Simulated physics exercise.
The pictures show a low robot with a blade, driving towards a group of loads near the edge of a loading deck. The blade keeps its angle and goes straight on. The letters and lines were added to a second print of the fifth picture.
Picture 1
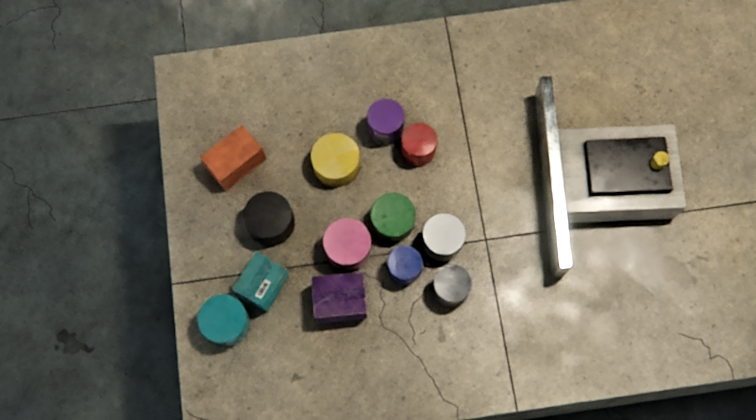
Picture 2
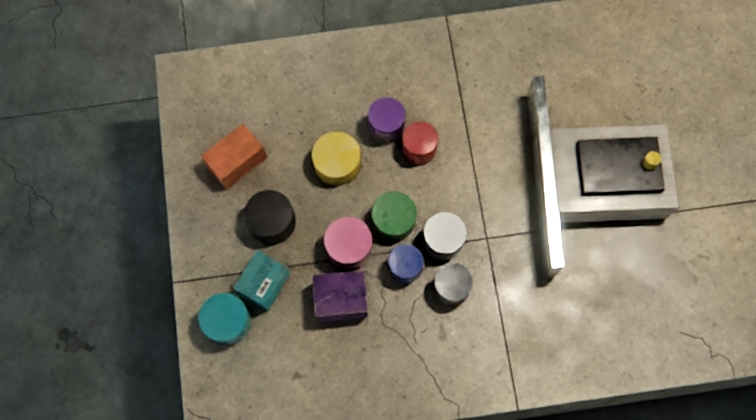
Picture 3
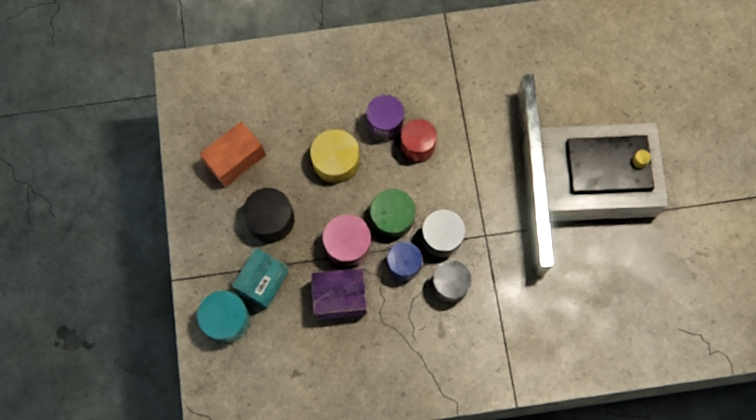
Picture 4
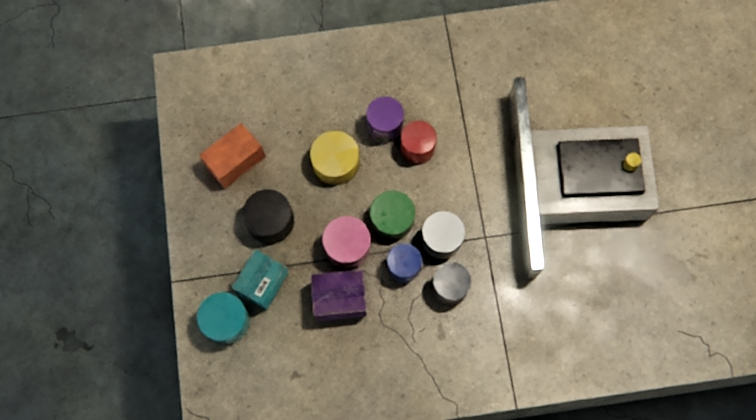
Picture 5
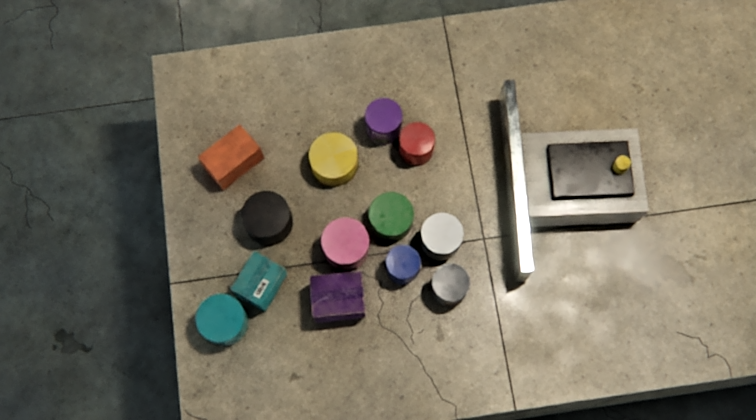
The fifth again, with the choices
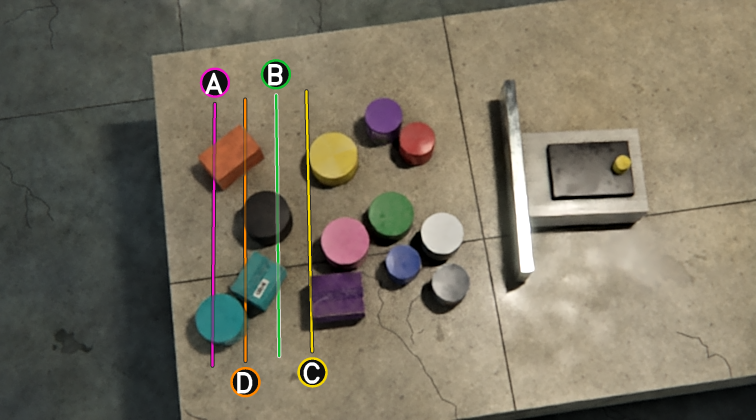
A pale stone loading deck with cracked slabs, its edges bordering a darker floor, is seen from high above. Round pails and canisters in yellow, purple, red, green, pink, white, blue, grey, black and turquoise cluster left of centre with orange, turquoise and purple boxes, facing a low robot's upright blade at right. The robot creeps steadily left toward the motionless loads, its blade leading, while the view shifts very slightly.
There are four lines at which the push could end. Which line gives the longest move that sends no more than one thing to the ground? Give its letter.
Up to line D.
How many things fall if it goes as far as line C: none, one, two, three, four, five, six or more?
The count is none.
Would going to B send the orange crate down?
No.
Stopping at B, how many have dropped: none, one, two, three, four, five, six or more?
In all, none.
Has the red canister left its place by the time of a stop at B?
By then, yes.
On the marked copy, A at (214, 229); B at (278, 220); C at (309, 216); D at (245, 225).
With D. Early on, robot (486, 183); purple pail (377, 120); grey pail (400, 294).
Further on, robot (387, 197); orange crate (220, 152); black canister (232, 203).
At the end, robot (311, 208); orange crate (164, 127); black canister (179, 196); none fallen.
As for the rest, A drops four; B is within the limit but short; C is within the limit but short.
